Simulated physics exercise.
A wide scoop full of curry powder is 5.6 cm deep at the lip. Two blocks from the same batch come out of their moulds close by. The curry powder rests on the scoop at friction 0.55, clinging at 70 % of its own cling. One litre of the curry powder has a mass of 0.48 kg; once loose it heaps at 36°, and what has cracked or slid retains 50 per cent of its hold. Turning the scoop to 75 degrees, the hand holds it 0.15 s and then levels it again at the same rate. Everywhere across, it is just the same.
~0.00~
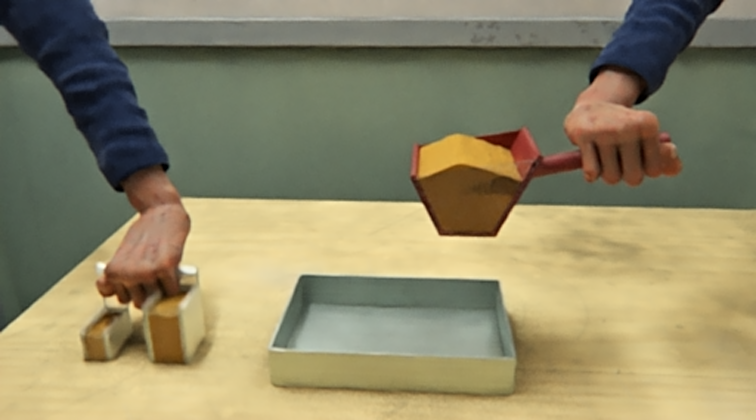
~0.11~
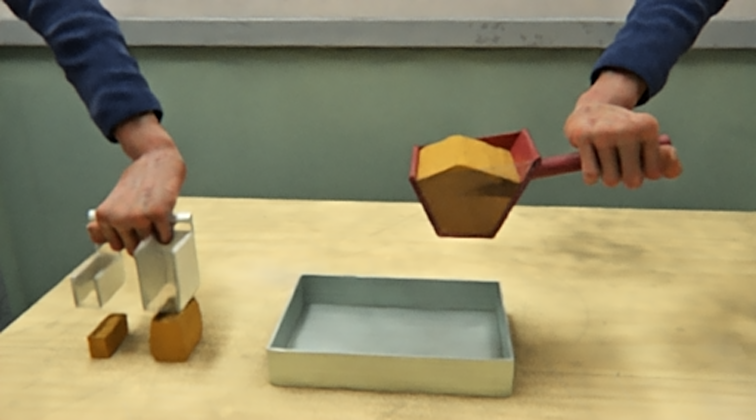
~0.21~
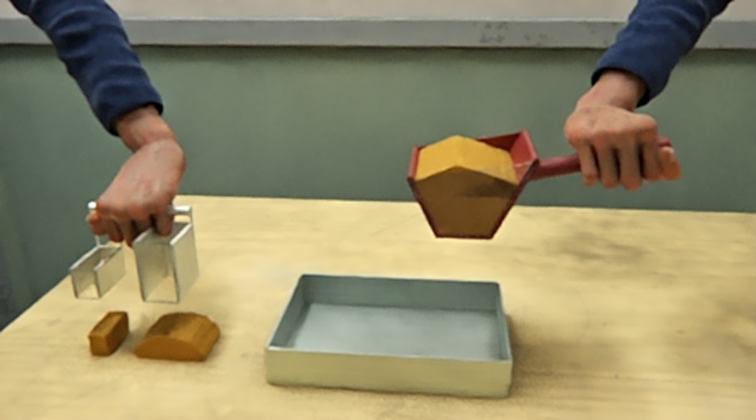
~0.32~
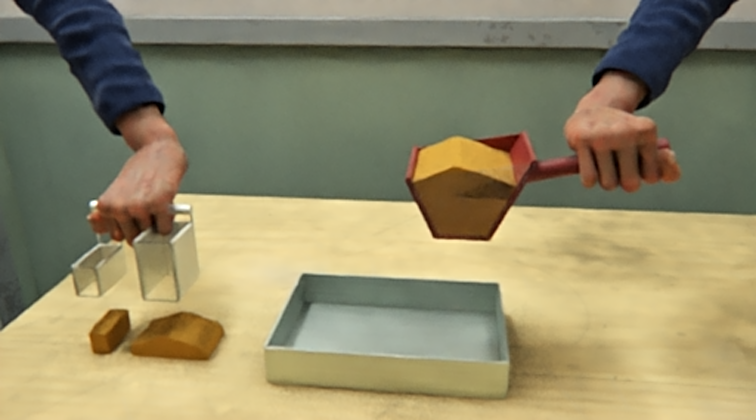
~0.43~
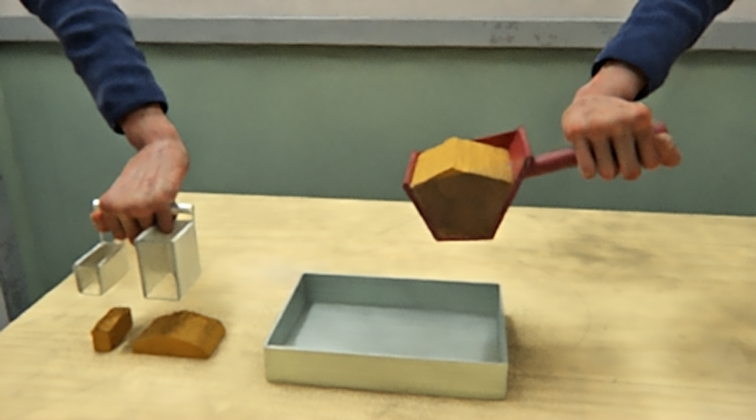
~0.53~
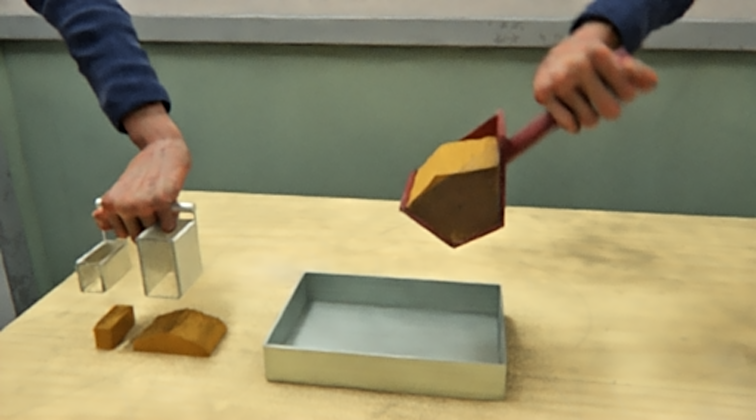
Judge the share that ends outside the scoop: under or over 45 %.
It comes out higher than 45 %.
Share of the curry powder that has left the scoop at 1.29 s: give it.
Measured share: Around 50 %.
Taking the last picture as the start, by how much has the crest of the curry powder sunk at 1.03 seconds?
About 3.0 centimetres.
By 0.76 s, the scoop is at 75 degrees and 1 % has left it.
By 1.03 s, the scoop is at 66 degrees and 48 % has left it.
By 1.29 s, the scoop is at 4 degrees and 50 % has left it.
By 1.56 s, the scoop is at 0 degrees and 50 % has left it.
By 1.66 s, at the end, the scoop is at 0 degrees and 50 % has left it.
